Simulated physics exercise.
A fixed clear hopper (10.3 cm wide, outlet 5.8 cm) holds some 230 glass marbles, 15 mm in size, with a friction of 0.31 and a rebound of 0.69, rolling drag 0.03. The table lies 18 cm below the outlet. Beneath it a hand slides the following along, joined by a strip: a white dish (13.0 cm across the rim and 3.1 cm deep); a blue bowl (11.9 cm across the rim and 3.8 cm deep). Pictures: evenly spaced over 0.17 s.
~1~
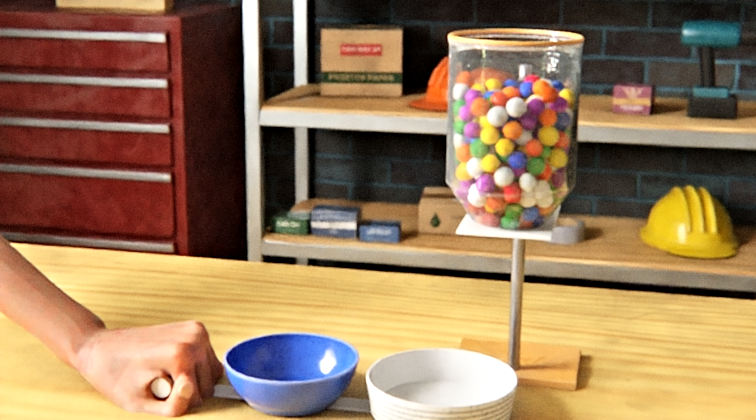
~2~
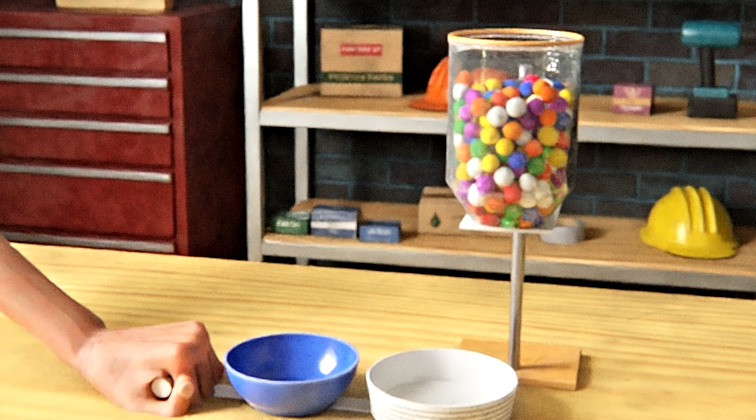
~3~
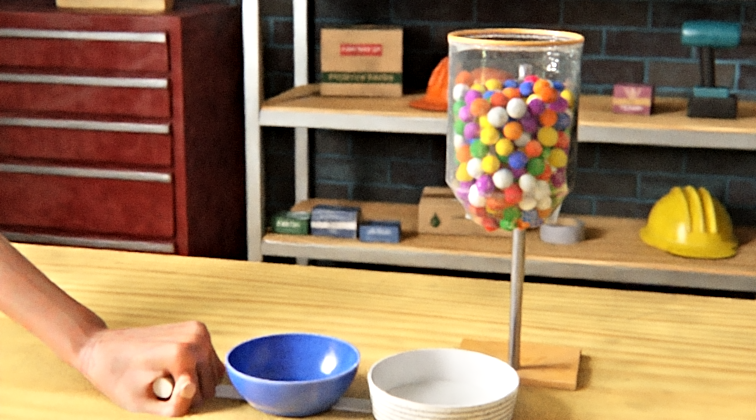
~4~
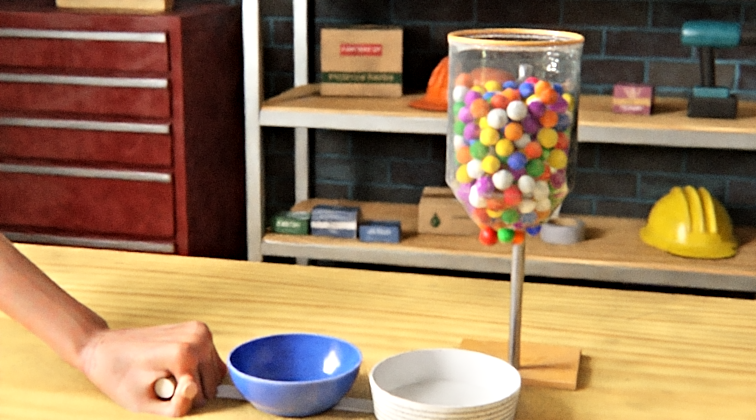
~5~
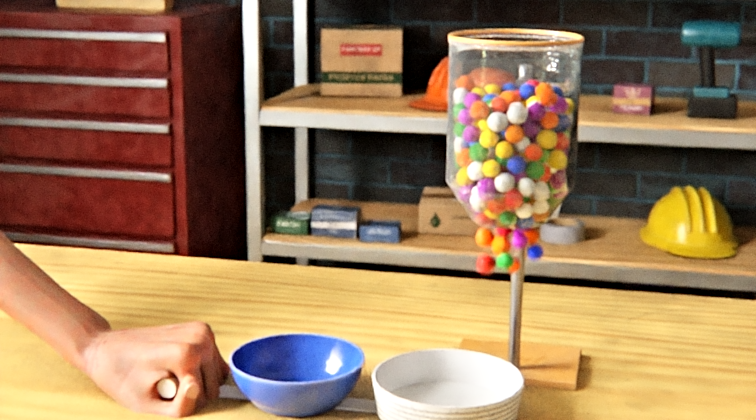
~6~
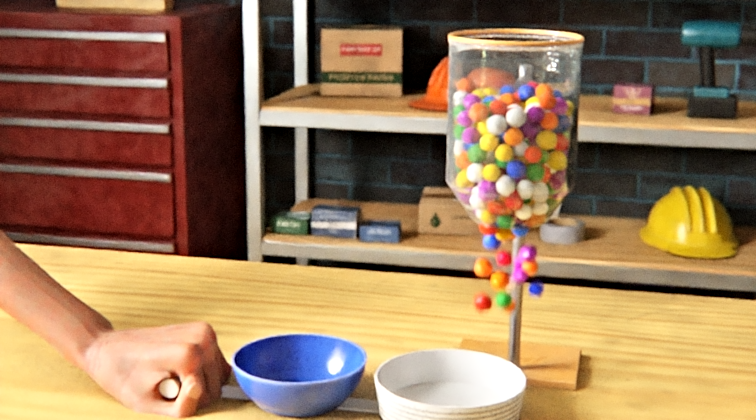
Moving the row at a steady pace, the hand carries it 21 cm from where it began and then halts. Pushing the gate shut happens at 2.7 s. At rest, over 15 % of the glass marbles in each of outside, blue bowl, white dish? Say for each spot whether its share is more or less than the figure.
Compared with the figure: Outside more, blue bowl less, white dish more.
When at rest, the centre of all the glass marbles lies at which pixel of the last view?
Roughly at (672, 412).
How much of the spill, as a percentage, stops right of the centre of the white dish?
Share: Approx. 10 %.
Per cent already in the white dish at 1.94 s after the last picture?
So far it comes to around 70 per cent.
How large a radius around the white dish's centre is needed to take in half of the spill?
Roughly 32 cm.
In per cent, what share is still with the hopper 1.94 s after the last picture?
Load share: Close to 0 %.
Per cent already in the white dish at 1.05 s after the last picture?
Amount so far: Close to 65 per cent.
Then, 1.05 s after the last picture, white dish 65 %, outside 10 %, hopper 20 %, in the air 5 %; middle of all pieces on or above the table near (516, 345).
Then, 1.94 s after the last picture, blue bowl 5 %, white dish 70 %, outside 25 %; middle of all pieces on or above the table near (568, 406).
Then, 2.75 s after the last picture, blue bowl 5 %, white dish 70 %, outside 25 %; middle of all pieces on or above the table near (623, 410).
Then, 3.52 s after the last picture, blue bowl 5 %, white dish 70 %, outside 25 %; middle of all pieces on or above the table near (647, 414).
In the end, blue bowl 5 %, white dish 70 %, outside 25 %, hopper 0 %.
